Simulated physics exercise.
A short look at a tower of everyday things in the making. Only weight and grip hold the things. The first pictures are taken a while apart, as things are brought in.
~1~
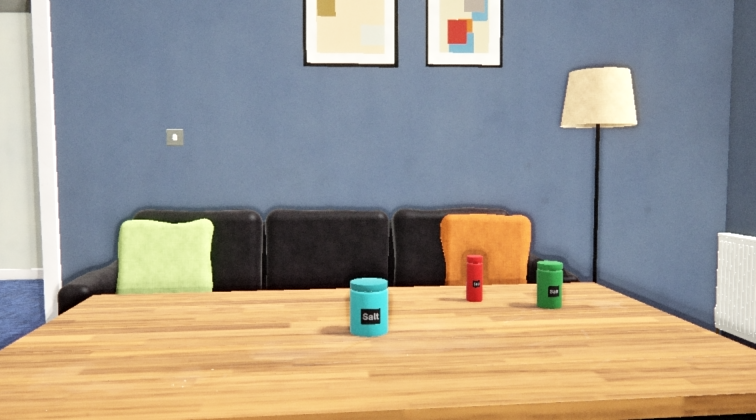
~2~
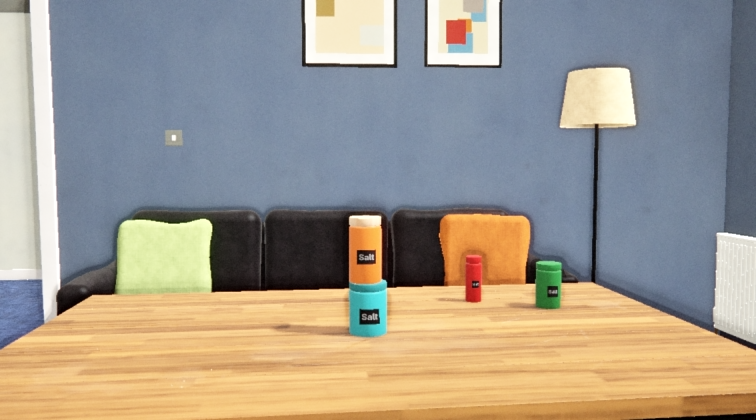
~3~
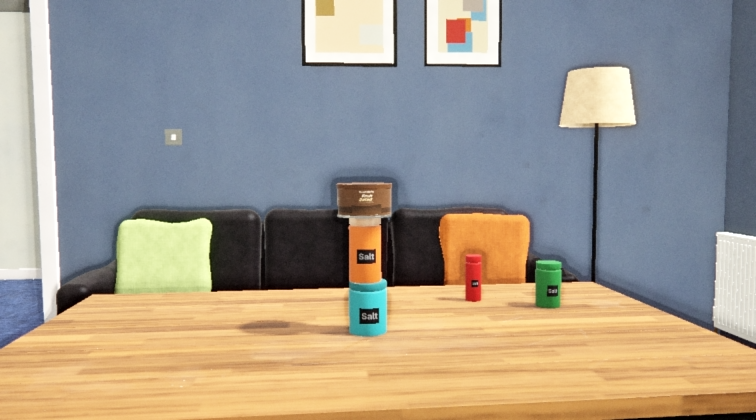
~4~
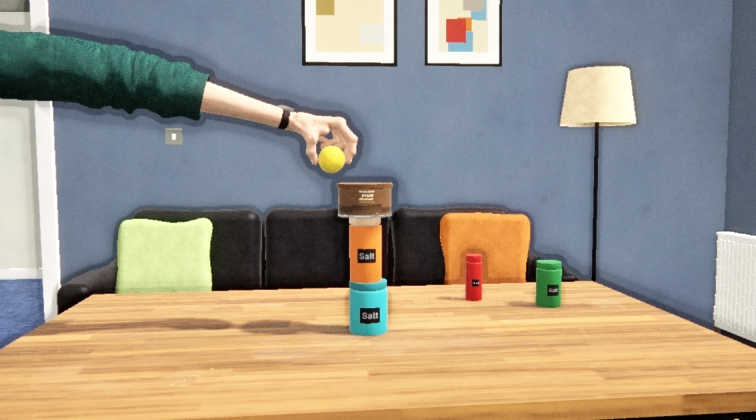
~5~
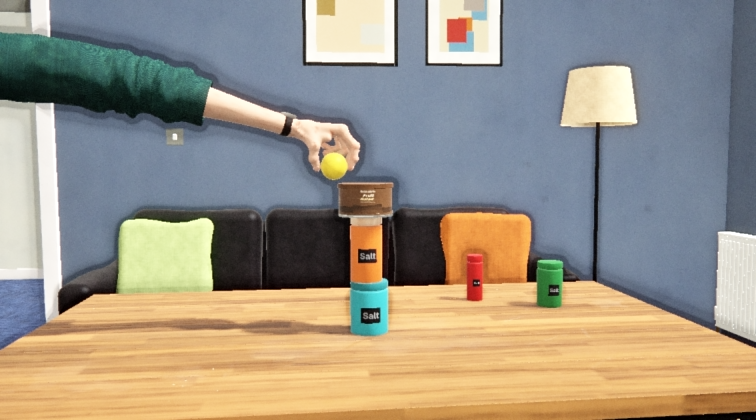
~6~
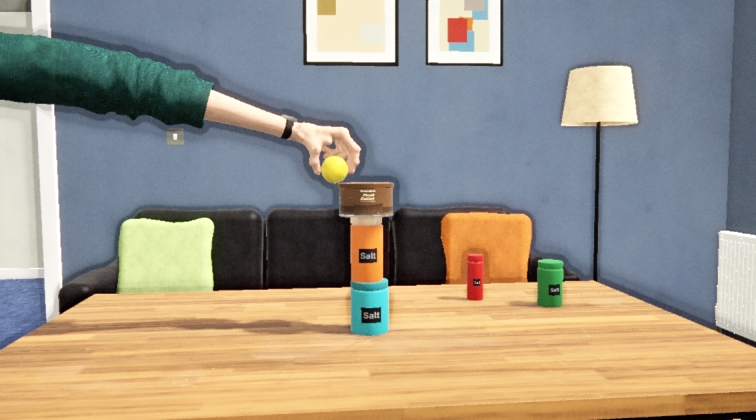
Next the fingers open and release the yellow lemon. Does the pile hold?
As it turns out, it loses its balance.
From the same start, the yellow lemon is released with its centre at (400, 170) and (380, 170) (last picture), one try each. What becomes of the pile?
First, it comes apart; second, it holds.
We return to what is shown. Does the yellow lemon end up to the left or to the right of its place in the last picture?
To the left.
Then, 0.30 s later than the last frame, yellow lemon now fallen.
Then, 0.40 s later than the last frame, things are still on the move.
Then, 0.50 s later than the last frame, as before.
When it is over, fallen, yellow lemon; the other 5 as before. End places, in pixels of the last picture, yellow lemon near (289, 321). The pile comes apart.
